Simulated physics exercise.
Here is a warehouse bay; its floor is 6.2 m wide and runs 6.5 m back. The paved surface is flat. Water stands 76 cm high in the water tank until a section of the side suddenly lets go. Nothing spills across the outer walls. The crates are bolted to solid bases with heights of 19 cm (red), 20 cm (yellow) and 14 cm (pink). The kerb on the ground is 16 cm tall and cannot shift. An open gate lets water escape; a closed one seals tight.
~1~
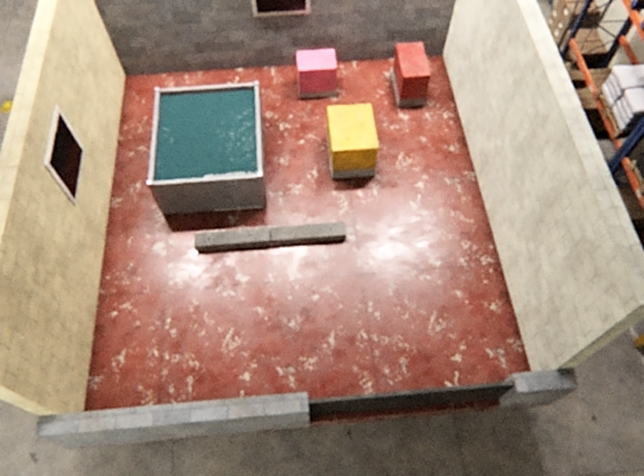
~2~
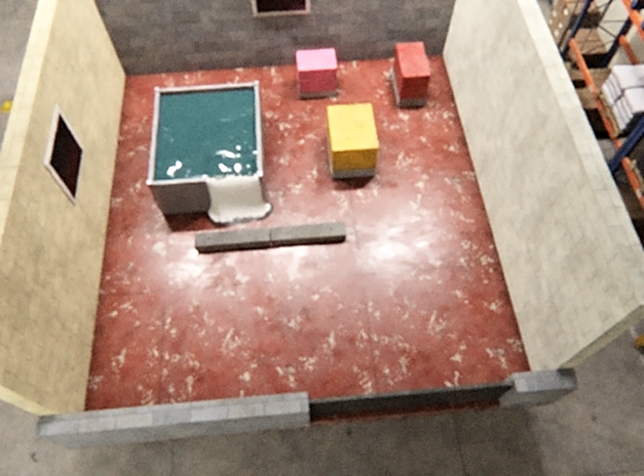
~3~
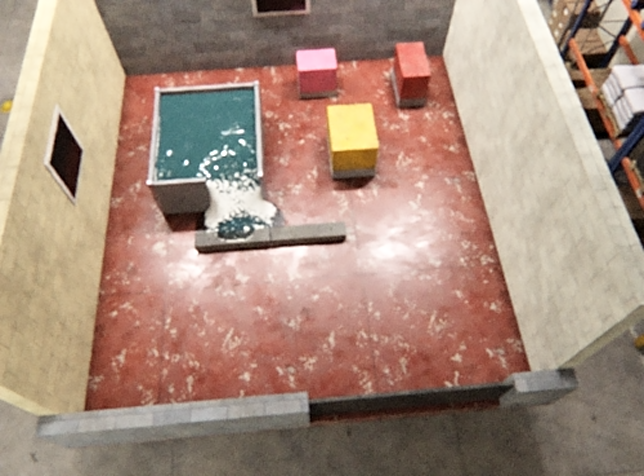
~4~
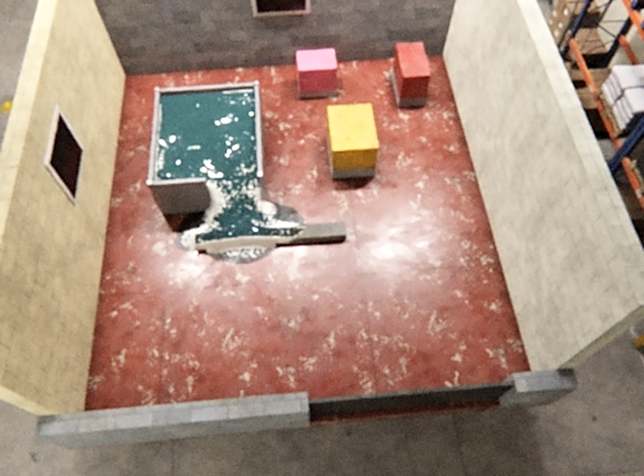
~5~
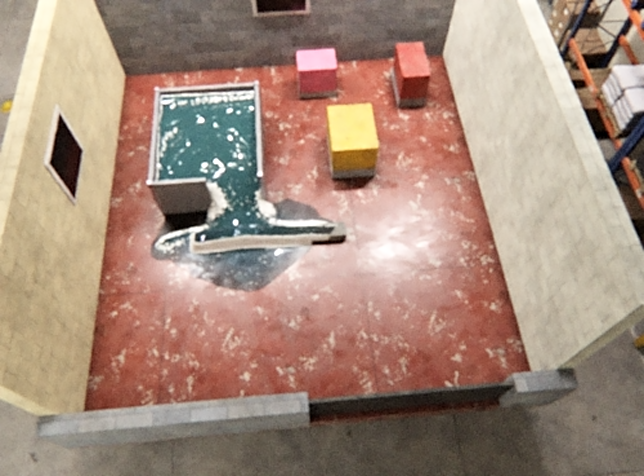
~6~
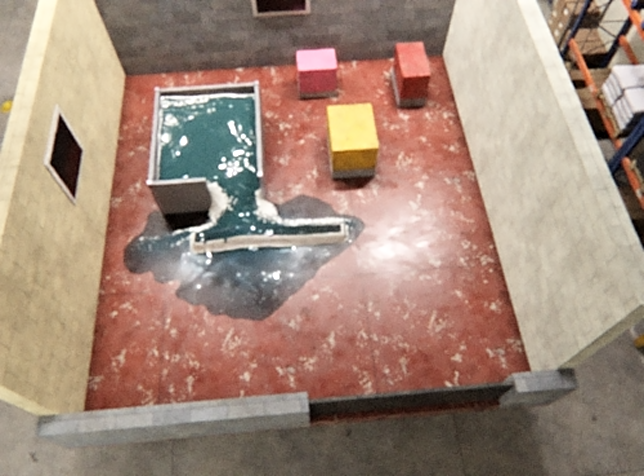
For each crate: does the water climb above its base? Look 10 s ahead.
One by one: The red crate stays dry; the yellow crate stays dry; the pink crate stays dry.
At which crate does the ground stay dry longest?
Last comes the pink one.
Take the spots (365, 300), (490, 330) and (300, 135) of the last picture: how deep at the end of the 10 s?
About 5, 8 and 6 cm.
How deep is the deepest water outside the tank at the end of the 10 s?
Up to some 10 cm.
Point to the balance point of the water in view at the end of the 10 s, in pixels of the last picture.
At about (303, 217).
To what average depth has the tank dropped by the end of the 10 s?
About 9 cm.
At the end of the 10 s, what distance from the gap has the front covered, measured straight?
Roughly 5.2 m.
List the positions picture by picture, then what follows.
The first picture shows the water tank at (207, 134) is whole and still, 76 cm deep.
In the second picture, water pours out at (237, 197) and has run 0.5 m, to (212, 217); deepest outside 26 cm, 76 cm at the water tank's back.
In the third picture, the front is at (204, 237), 0.8 m from the gap at (237, 198); 0.6 m2 of floor is under water; 76 cm left at the back of the water tank.
In the fourth picture, the front is at (181, 245), 1.1 m from the gap at (238, 198); 1.4 m2 of floor is under water; 74 cm left at the back of the water tank.
In the fifth picture, water pours out at (237, 198) and has run 1.6 m, to (331, 227); deepest outside 41 cm, 66 cm at the water tank's back.
In the sixth picture, water pours out at (237, 198) and has run 2.0 m, to (360, 225); deepest outside 43 cm, 64 cm at the water tank's back.
A moment later water covers 40 % of the floor and is deepest (35 cm) near (241, 228); red plinth not reached, yellow plinth not reached, pink plinth not reached.
Soon after water covers 60 % of the floor and is deepest (36 cm) near (83, 424); red plinth not reached, yellow plinth reached, pink plinth not reached.
Next water covers 65 % of the floor and is deepest (28 cm) near (241, 228); red plinth reached, yellow plinth reached, pink plinth not reached.
Later on water covers 85 % of the floor and is deepest (18 cm) near (241, 228); red plinth reached, yellow plinth reached, pink plinth reached.
At the end water covers 95 % of the floor and is deepest (10 cm) near (531, 384); highest at the red plinth 9 cm, highest at the yellow plinth 12 cm, highest at the pink plinth 7 cm.
